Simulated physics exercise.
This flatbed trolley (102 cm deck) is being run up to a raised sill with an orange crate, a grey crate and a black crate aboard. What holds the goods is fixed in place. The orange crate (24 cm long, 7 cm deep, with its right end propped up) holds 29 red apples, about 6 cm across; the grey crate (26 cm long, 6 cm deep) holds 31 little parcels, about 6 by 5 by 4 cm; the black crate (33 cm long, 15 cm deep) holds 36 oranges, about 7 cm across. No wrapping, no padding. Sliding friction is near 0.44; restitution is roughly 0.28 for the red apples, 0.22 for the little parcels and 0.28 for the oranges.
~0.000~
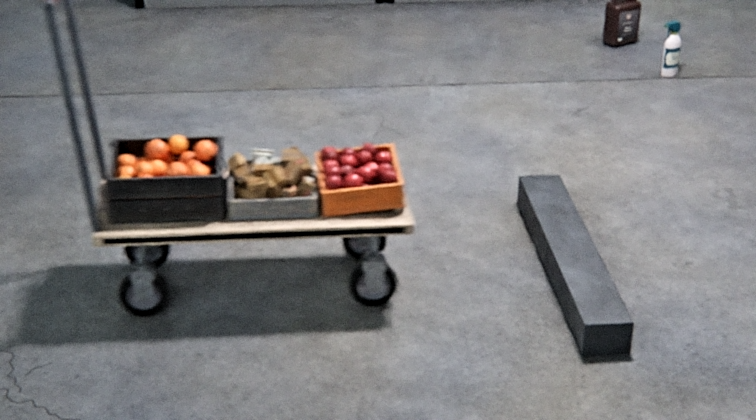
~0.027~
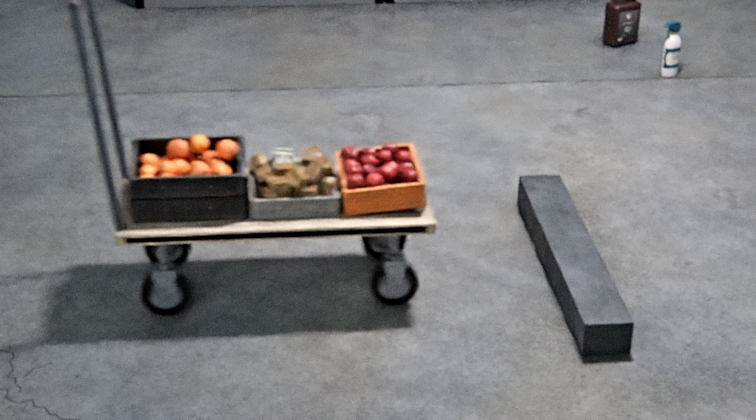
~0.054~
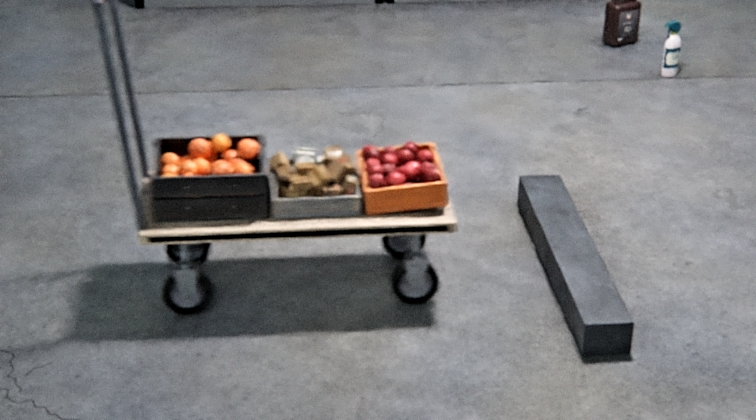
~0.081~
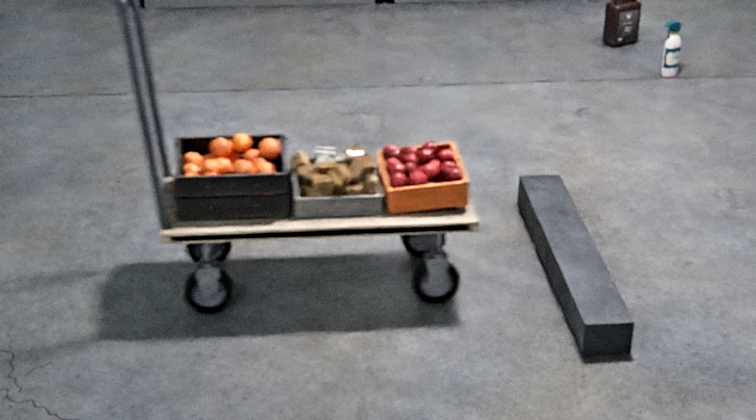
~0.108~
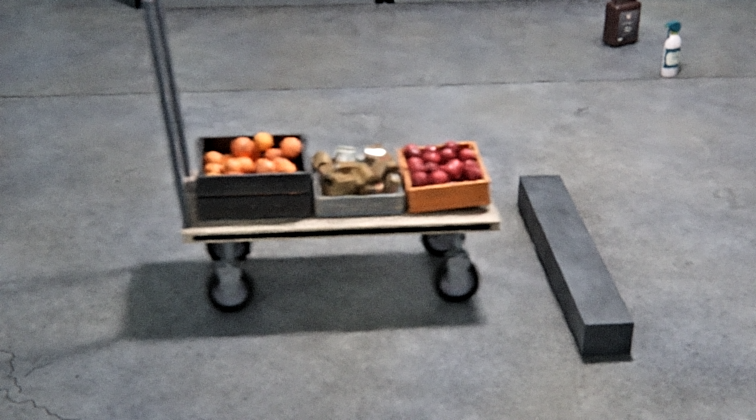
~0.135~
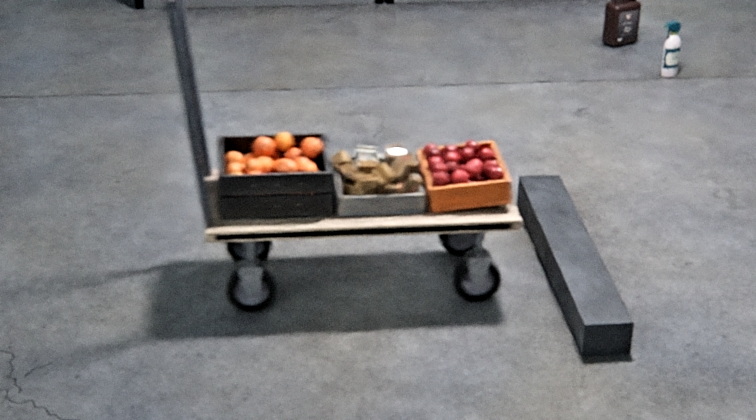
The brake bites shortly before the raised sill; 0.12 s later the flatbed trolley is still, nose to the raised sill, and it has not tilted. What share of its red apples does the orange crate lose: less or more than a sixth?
Under a sixth of the red apples leave the orange crate.
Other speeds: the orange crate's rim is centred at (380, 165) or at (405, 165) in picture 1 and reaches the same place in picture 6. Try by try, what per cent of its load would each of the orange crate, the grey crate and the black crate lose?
Orange crate 0 then 0, grey crate 20 then 10, black crate 0 then 0 per cent.
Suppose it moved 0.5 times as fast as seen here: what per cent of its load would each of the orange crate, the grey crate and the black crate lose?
In that case orange crate 0, grey crate 10, black crate 0 per cent.
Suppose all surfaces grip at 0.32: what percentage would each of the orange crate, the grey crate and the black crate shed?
Then orange crate 10, grey crate 20, black crate 0 per cent.
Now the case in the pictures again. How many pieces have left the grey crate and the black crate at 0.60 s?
Out by then, roughly: Grey crate 8, black crate 1.
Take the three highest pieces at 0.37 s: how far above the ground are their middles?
Roughly 52 cm.
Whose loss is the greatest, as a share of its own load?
It is the grey crate.
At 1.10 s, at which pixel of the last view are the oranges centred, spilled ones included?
Near (342, 176).
After 0.15 s, braking starts.
After 0.25 s, 0 of 29 out of the orange crate, 1 of 31 out of the grey crate and 0 of 36 out of the black crate.
After 0.37 s, 0 of 29 out of the orange crate, 7 of 31 out of the grey crate and 1 of 36 out of the black crate.
After 0.60 s, 1 of 29 out of the orange crate, 9 of 31 out of the grey crate and 1 of 36 out of the black crate.
Final count (at 1.10 s), 1 of 29 out of the orange crate, 10 of 31 out of the grey crate and 1 of 36 out of the black crate. Asked share, 1 of 29, 3 per cent.
